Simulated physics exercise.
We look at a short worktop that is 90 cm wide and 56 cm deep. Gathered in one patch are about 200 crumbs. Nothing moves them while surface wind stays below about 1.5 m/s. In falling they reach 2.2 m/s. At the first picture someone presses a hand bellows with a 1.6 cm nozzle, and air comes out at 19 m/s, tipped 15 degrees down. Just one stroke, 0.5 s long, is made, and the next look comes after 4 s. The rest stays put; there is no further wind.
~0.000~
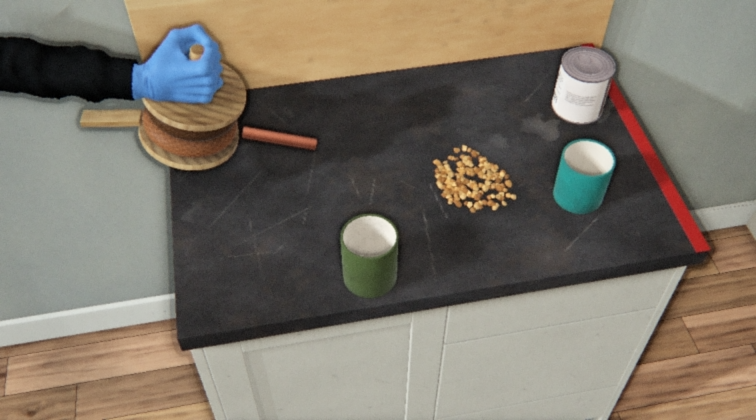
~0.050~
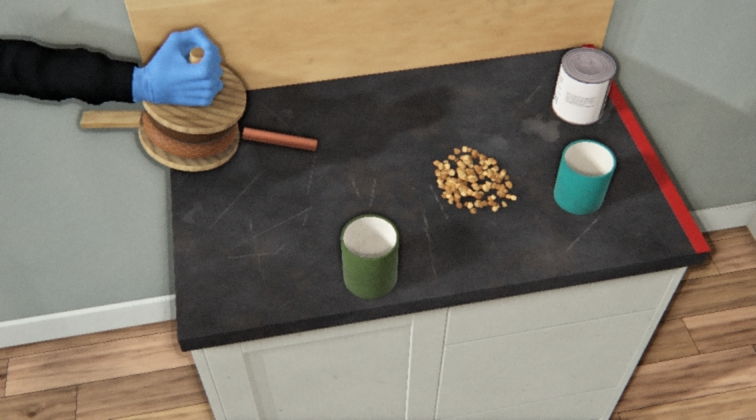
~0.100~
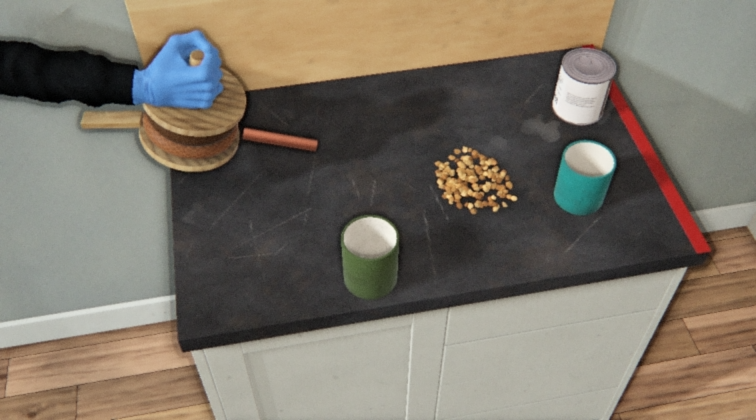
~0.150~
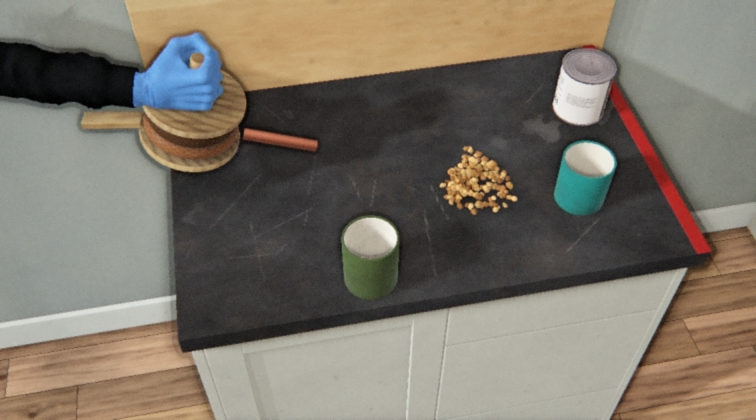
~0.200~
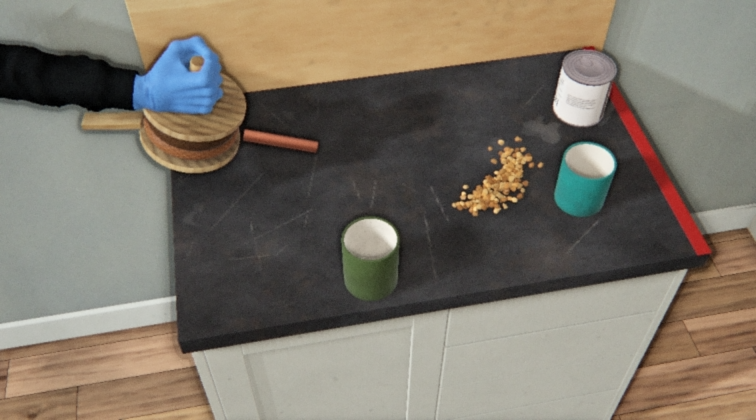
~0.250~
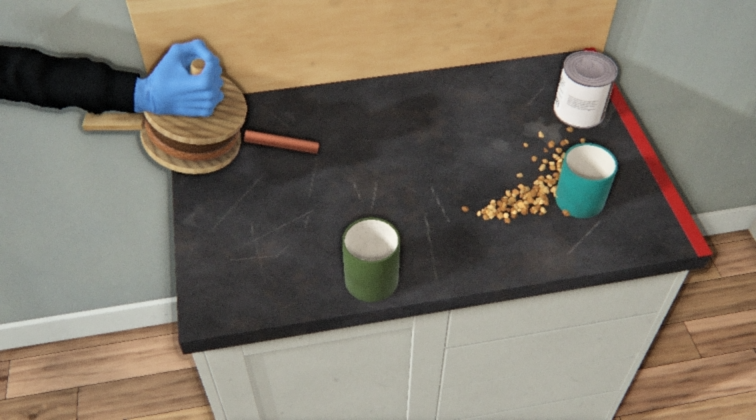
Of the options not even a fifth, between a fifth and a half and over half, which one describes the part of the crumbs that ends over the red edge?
The part of the crumbs that ends over the red edge is between a fifth and a half.
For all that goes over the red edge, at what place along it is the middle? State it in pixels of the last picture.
At roughly pixel (660, 162).
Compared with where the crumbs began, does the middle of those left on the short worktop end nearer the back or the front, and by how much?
Direction to the fore, distance about 20 cm.
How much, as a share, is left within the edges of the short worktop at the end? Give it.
Roughly 25 %.
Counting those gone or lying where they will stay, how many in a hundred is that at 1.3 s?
The share is near 100 per cent.
After 0.8 s, 35 % are over the red edge; the middle of those left on the top is near (629, 248); 91 % are gone or lie where they will stay.
After 1.3 s, 35 % are over the red edge; the middle of those left on the top is near (629, 248); 100 % are gone or lie where they will stay.
After 2.2 s, 35 % are over the red edge; the middle of those left on the top is near (629, 248); 100 % are gone or lie where they will stay.
After 4.0 s, at the end, 35 % are over the red edge; the middle of those left on the top is near (629, 248).
